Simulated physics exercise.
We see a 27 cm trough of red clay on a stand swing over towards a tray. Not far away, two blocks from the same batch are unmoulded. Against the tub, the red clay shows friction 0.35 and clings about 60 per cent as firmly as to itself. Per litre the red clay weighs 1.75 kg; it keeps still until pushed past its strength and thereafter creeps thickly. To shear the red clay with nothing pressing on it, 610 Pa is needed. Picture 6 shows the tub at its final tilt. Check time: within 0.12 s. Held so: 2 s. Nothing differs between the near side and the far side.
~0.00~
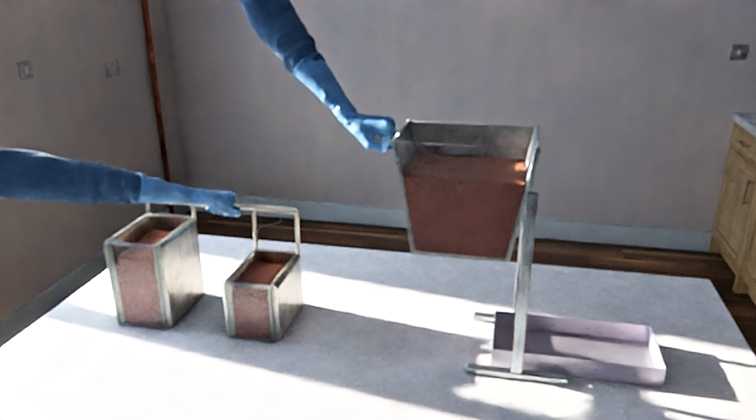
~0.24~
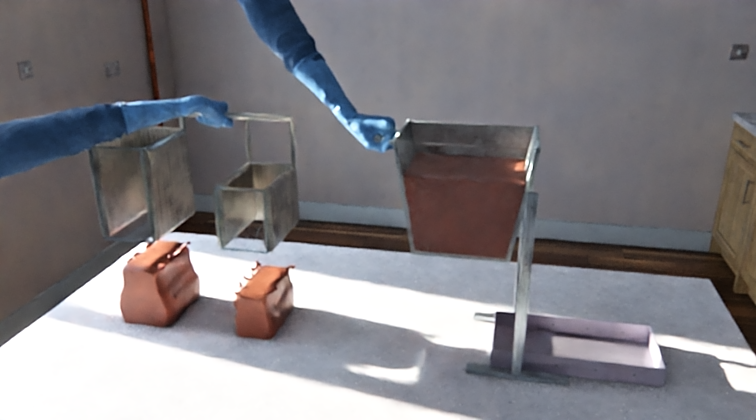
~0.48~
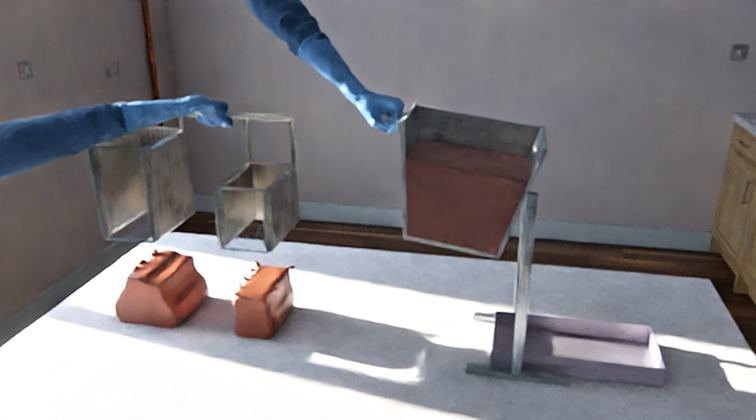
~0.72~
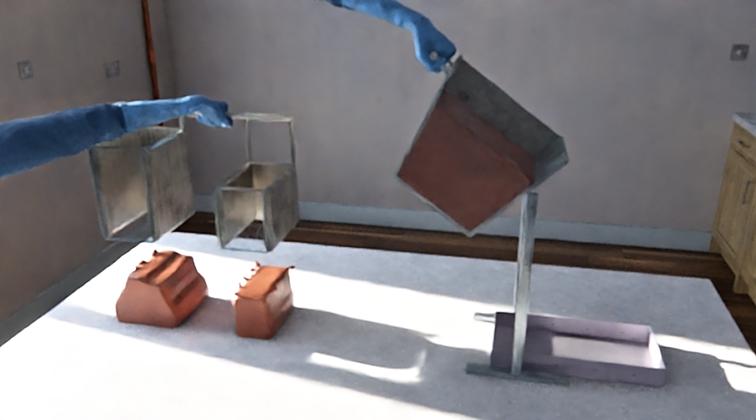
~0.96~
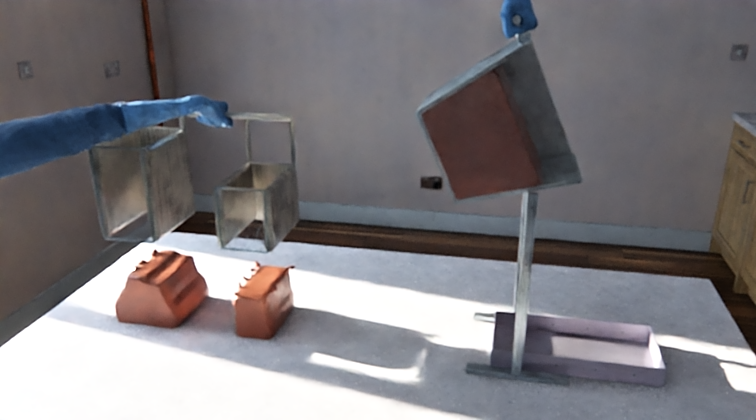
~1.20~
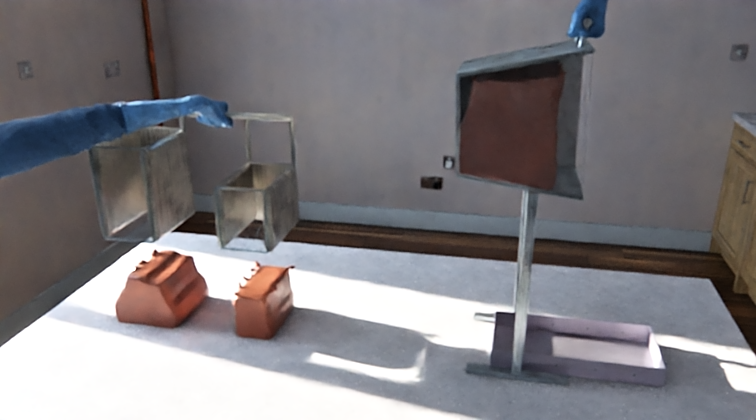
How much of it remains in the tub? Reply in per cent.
62 %.
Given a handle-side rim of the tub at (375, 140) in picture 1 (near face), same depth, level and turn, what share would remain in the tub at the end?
In that case close to 45 %.
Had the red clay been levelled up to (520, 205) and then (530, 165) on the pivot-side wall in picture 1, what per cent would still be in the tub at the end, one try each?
First try 75 per cent, second try 50 per cent.
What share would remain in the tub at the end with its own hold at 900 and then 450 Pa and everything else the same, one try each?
Try one gives 65 per cent, try two gives 50 per cent.
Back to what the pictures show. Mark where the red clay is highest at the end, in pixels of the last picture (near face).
I'd say it peaks at roughly (483, 126) in the last picture.
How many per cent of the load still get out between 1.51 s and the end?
Roughly 10 percent of the load.
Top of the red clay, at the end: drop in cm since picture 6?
About 11 cm.
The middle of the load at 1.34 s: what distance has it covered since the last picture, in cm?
Something like 5 cm, I'd say.
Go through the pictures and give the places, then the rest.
Handle-side rim at (397, 141), tilt 0 degrees; top of the red clay at (418, 176); blocks stand 21 cm, 13 cm (left to right), in the first picture.
Handle-side rim at (397, 141), tilt 0 degrees; top of the red clay at (418, 176); blocks stand 18 cm, 13 cm (left to right), in the second picture.
Handle-side rim at (405, 123), tilt 8 degrees; top of the red clay at (414, 161); blocks stand 15 cm, 13 cm (left to right), in the third picture.
Handle-side rim at (454, 71), tilt 36 degrees; top of the red clay at (441, 109); blocks stand 15 cm, 13 cm (left to right), in the fourth picture.
Handle-side rim at (531, 45), tilt 66 degrees; top of the red clay at (492, 72); blocks stand 15 cm, 13 cm (left to right), in the fifth picture.
Handle-side rim at (594, 53), tilt 88 degrees; top of the red clay at (556, 77); blocks stand 15 cm, 13 cm (left to right), in the sixth picture.
After 1.34 s, the tub is at 88 degrees and holds 99 %.
After 1.51 s, the tub is at 88 degrees and holds 72 %.
After 1.68 s, the tub is at 88 degrees and holds 63 %.
After 1.85 s, the tub is at 88 degrees and holds 62 %.
After 3.20 s, at the end, the tub is at 88 degrees and holds 62 %.
